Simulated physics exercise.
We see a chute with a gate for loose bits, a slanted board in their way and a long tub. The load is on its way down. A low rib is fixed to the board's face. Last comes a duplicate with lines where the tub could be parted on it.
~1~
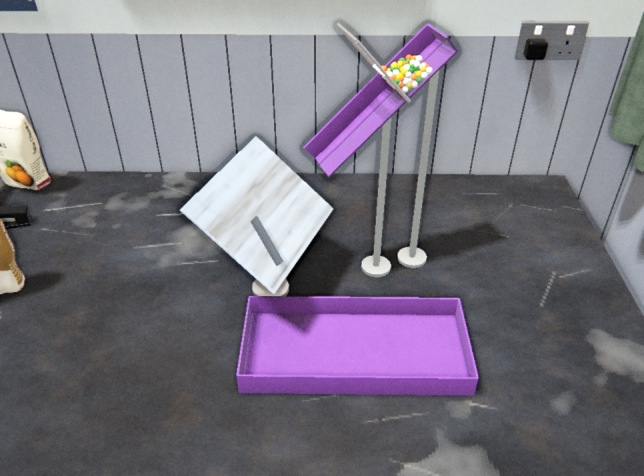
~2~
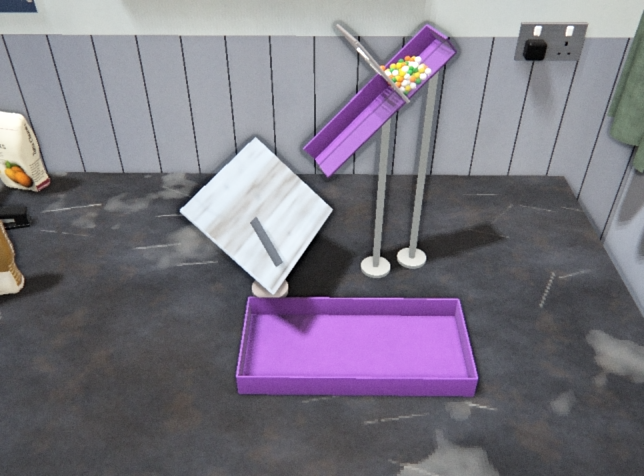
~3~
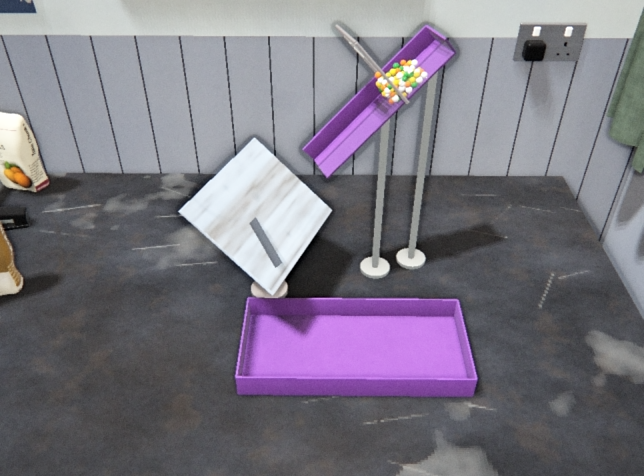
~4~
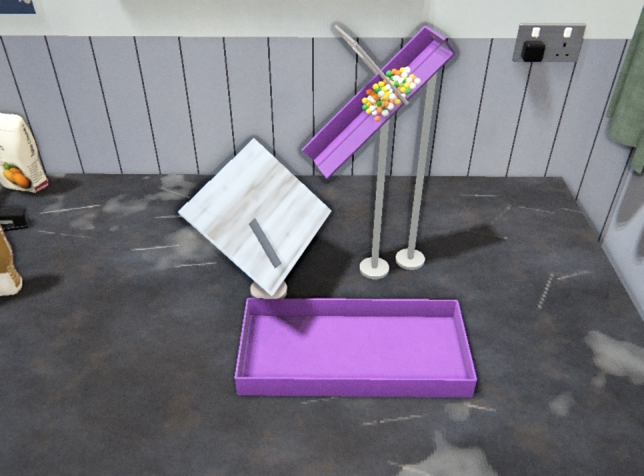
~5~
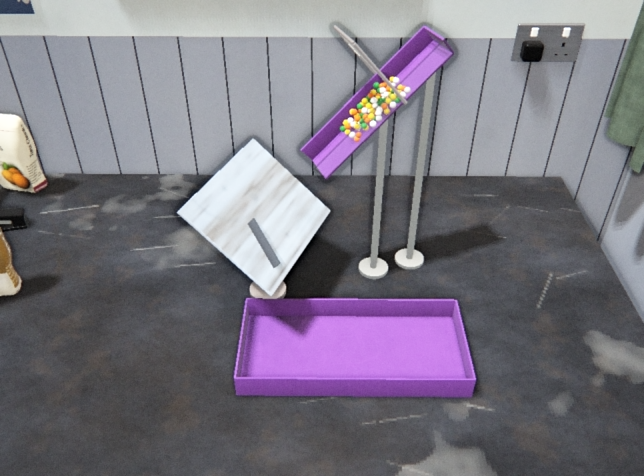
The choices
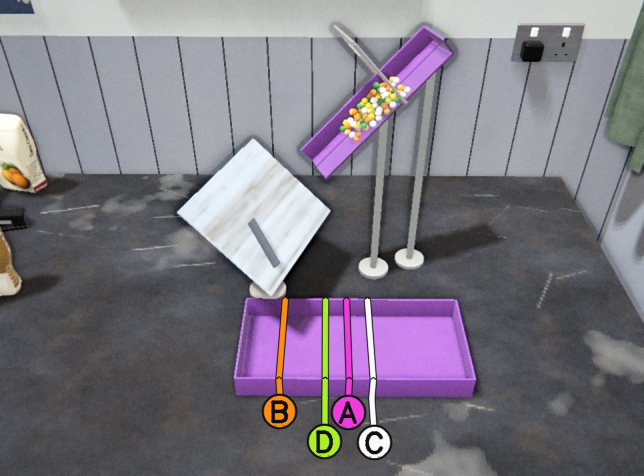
In the video, small multicoloured pieces sit behind a gate in a sloping purple chute, then slide down and leftward along it, spreading out, while the tilted board and empty purple tub below stay still.
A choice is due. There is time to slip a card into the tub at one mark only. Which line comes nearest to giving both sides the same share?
Use line D.
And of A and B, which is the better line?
That is line A.
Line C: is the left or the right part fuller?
The left side.
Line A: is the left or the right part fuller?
The left side.
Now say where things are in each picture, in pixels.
The first frame shows load behind the gate at (403, 74), round plastic beads; lip of the chute at (322, 168), sloping fairly steeply.
The second frame shows middle of the board at (265, 210), tilted fairly steeply; middle of its low edge at (306, 248); of its high edge at (222, 170).
The third frame shows front corners of the tub at (236, 377) and (477, 379), empty; front of the load at (392, 101).
The fourth frame shows middle of the load at (387, 95); its front at (366, 108), about a quarter of the way to the lip; rib from (255, 218) to (281, 263).
The fifth frame shows middle of the load at (374, 101); its front at (343, 129), about half of the way to the lip.
On the marked copy, line A crosses the front rim at (349, 379); line B crosses the front rim at (279, 378); line C crosses the front rim at (373, 379); line D crosses the front rim at (325, 378).
Choosing A, of what is caught, most on the left of the divider, about a quarter on the right.
Choosing B, of what is caught, none on the left of the divider, all on the right.
Choosing C, of what is caught, most on the left of the divider, about a quarter on the right.
Choosing D, of what is caught, about half on the left of the divider, about half on the right.
